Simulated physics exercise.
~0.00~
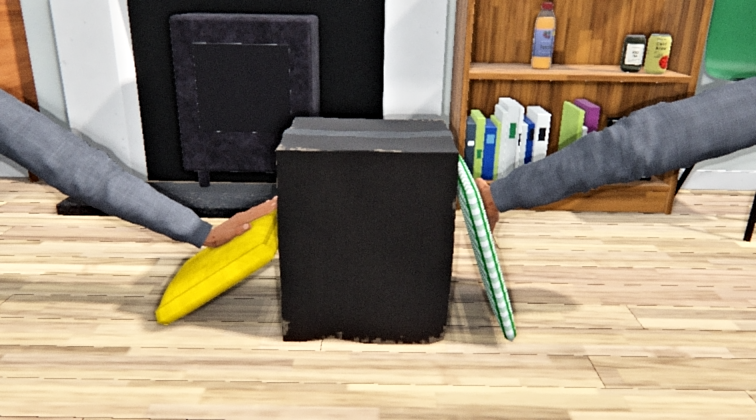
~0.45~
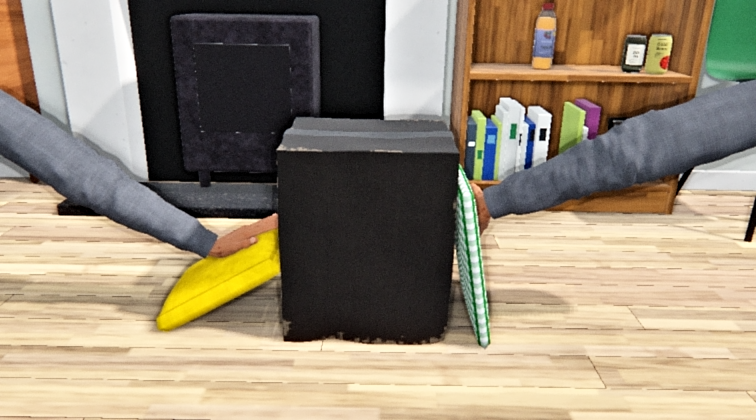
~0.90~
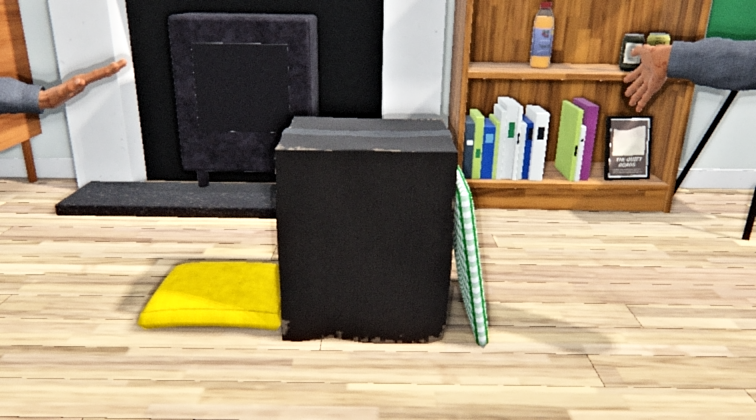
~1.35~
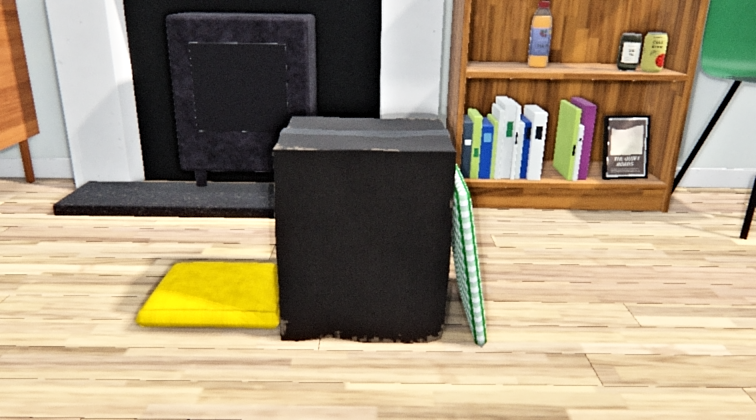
The video shows two hands holding a yellow soft bag and a green seat pad against opposite sides of a black box, then letting go and withdrawing. The yellow bag slips down flat onto the wooden floor at left, while the green pad stays leaning at right.
